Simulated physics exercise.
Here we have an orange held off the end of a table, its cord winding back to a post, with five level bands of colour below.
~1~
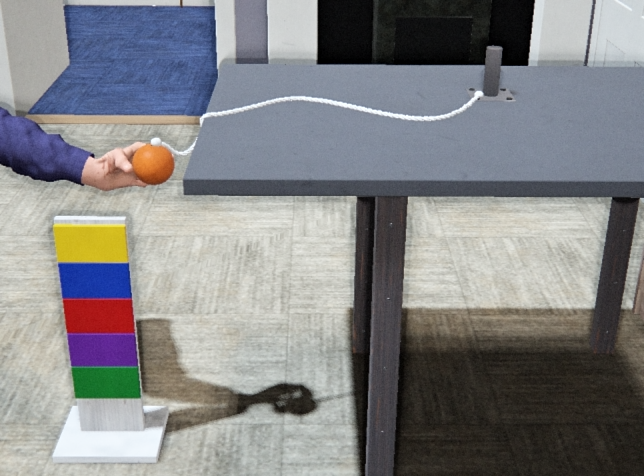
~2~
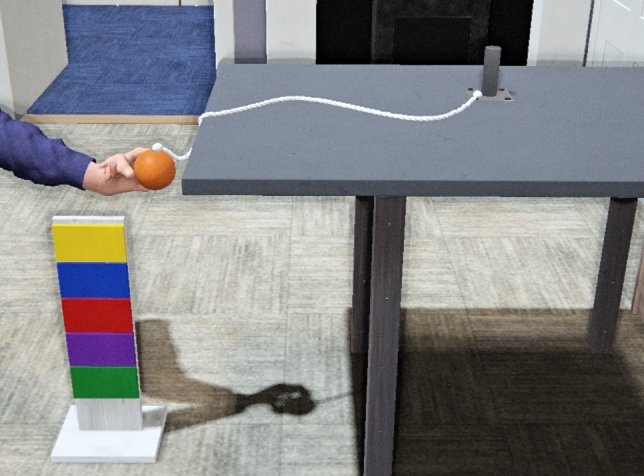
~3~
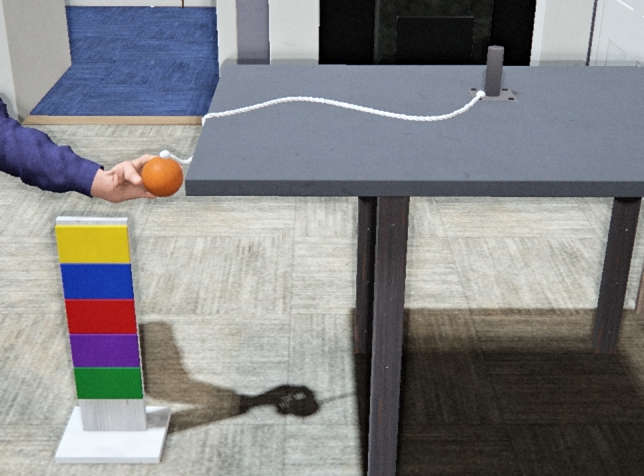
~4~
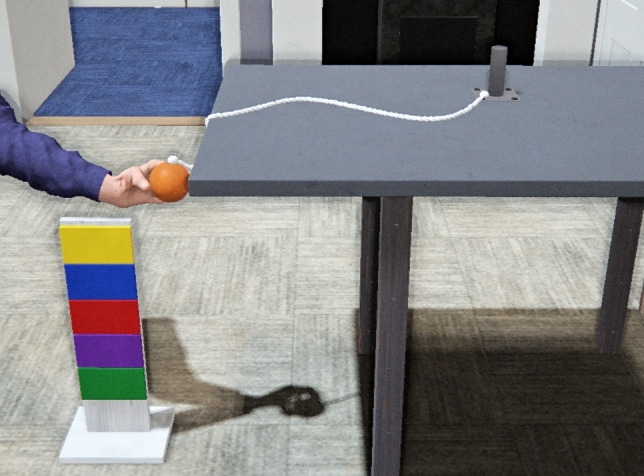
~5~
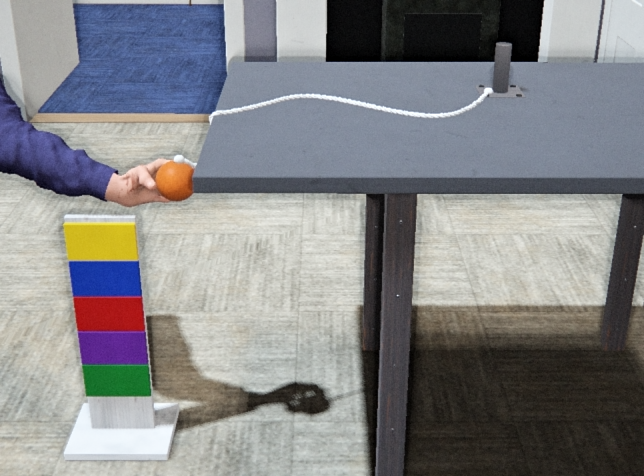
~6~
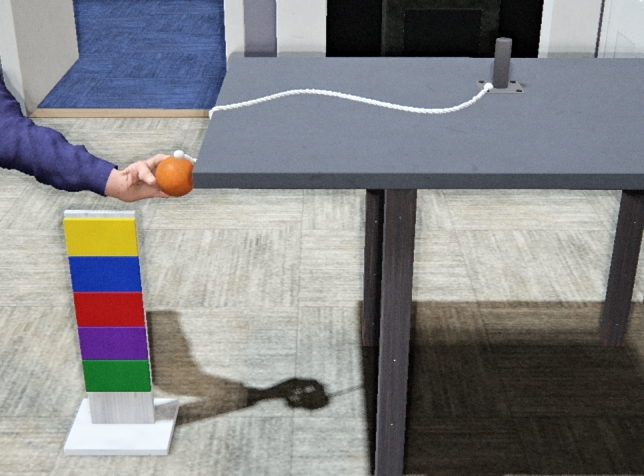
A room with pale patterned carpet and a blue carpeted area at the back left is seen from slightly above, facing a dark grey table. A purple-sleeved hand holds an orange ball beside the table's left end, a white cord winding from it to a short post, above an upright board banded yellow, blue, red, purple and green. The hand moves slightly right toward the table edge while the camera shifts a little.
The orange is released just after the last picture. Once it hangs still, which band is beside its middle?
The cord holds its middle at blue.
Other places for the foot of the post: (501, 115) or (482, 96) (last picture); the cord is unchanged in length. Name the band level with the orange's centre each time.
One after the other, red; red.
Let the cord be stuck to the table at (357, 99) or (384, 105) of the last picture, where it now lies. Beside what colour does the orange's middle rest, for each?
It would be yellow; yellow.
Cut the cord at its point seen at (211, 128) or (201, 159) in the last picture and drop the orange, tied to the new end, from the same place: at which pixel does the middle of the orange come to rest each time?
The places are (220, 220) and (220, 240).
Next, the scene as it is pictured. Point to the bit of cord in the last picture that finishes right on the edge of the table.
It lies at about (277, 96).
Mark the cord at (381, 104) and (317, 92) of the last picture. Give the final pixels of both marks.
At (333, 100), then (258, 106).
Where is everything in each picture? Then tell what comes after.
In the first frame, orange (153, 164); yellow (91, 245); blue (95, 282); red (99, 317); purple (102, 351); green (106, 384).
In the second frame, orange (155, 169); cord through (467, 106) (418, 119) (350, 107) (277, 101) (214, 115).
In the third frame, orange (162, 176).
In the fourth frame, orange (170, 182); cord through (474, 106) (425, 119) (356, 107) (283, 102) (221, 116).
In the fifth frame, orange (176, 181).
In the sixth frame, orange (176, 176); cord through (478, 98) (429, 112) (360, 100) (287, 94) (225, 108).
Soon after, orange near (226, 264); level with blue.
Then, orange near (225, 273); level with blue.
At rest, orange near (218, 274); level with blue. At blue.
